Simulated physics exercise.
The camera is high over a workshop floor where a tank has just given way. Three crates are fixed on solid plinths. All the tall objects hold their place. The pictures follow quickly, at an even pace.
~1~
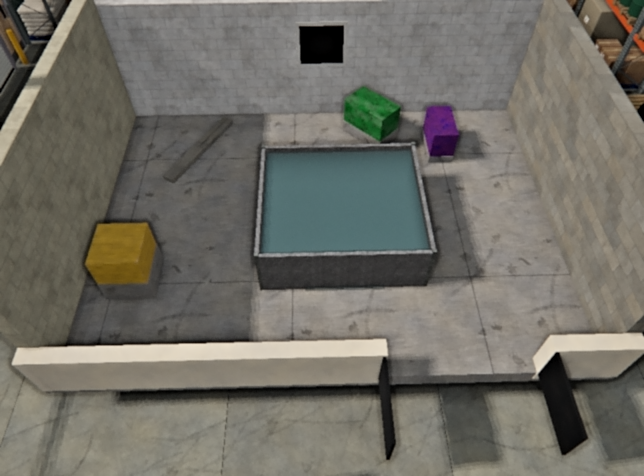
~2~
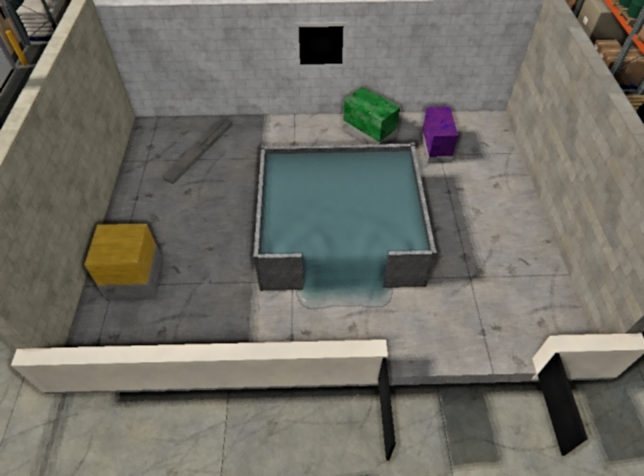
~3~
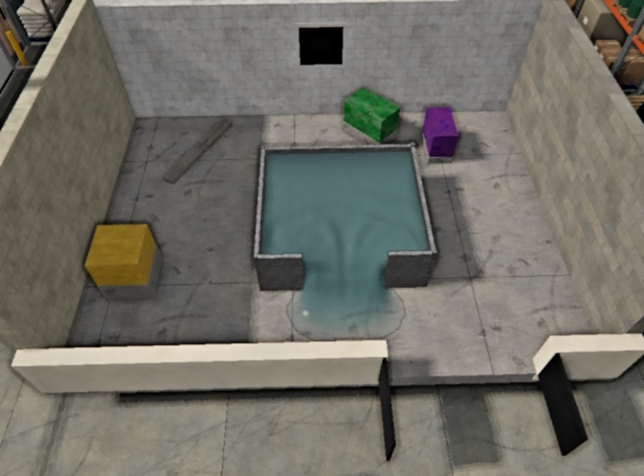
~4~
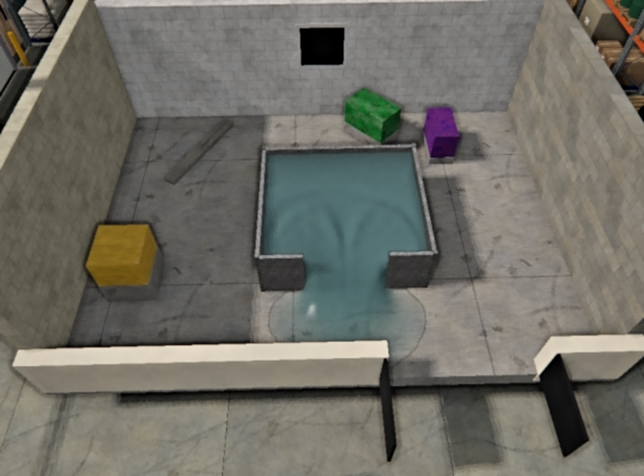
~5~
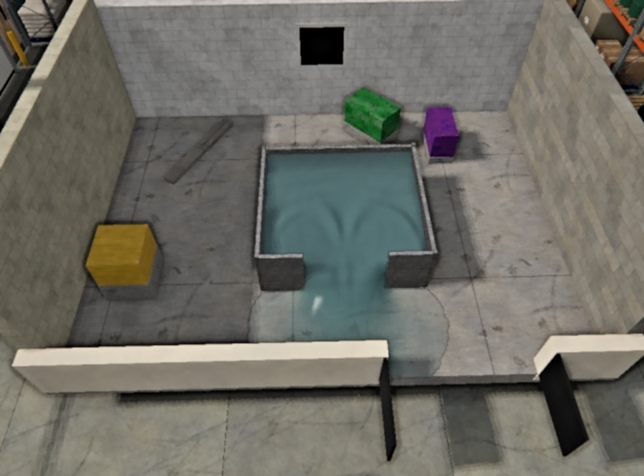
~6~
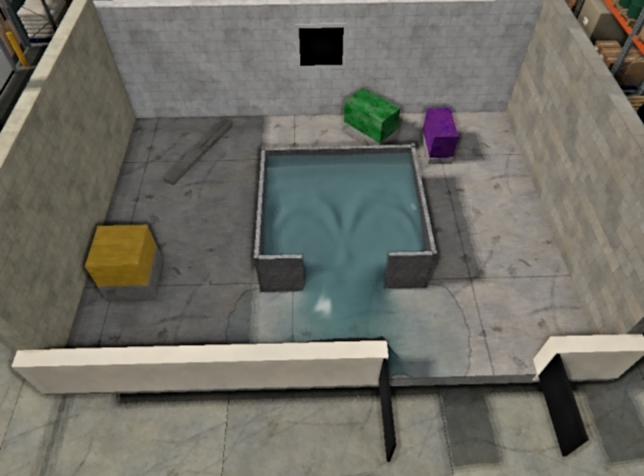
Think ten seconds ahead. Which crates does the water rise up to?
The green crate escapes dry; the yellow crate escapes dry; the purple crate escapes dry.
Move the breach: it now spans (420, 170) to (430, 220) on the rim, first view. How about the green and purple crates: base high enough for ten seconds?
Then: Green ends up wet; purple gets wet.
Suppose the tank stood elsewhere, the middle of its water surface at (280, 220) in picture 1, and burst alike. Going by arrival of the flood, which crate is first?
It is the yellow crate.
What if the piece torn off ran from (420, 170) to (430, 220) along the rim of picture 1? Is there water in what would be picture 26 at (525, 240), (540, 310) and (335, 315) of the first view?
In turn: Covered, covered, covered.
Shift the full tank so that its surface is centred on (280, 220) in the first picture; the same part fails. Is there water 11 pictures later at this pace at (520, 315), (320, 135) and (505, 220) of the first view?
In that order: Awash, not flooded, under water.
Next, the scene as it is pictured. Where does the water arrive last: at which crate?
That is the crate marked green.
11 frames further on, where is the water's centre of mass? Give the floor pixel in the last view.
Roughly at (321, 266).
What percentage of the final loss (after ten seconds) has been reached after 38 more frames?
Near 80 in a hundred.
A moment on, water covers 15 % of the floor; the green crate not reached, the yellow crate not reached, the purple crate not reached.
Next, water covers 30 % of the floor; the green crate not reached, the yellow crate water round its plinth, the purple crate not reached.
Then, water covers 50 % of the floor; the green crate not reached, the yellow crate water round its plinth, the purple crate not reached.
Later, water covers 85 % of the floor; the green crate water round its plinth, the yellow crate water round its plinth, the purple crate water round its plinth.
In the end, water covers 100 % of the floor; the green crate stayed above the water, the yellow crate stayed above the water, the purple crate stayed above the water.
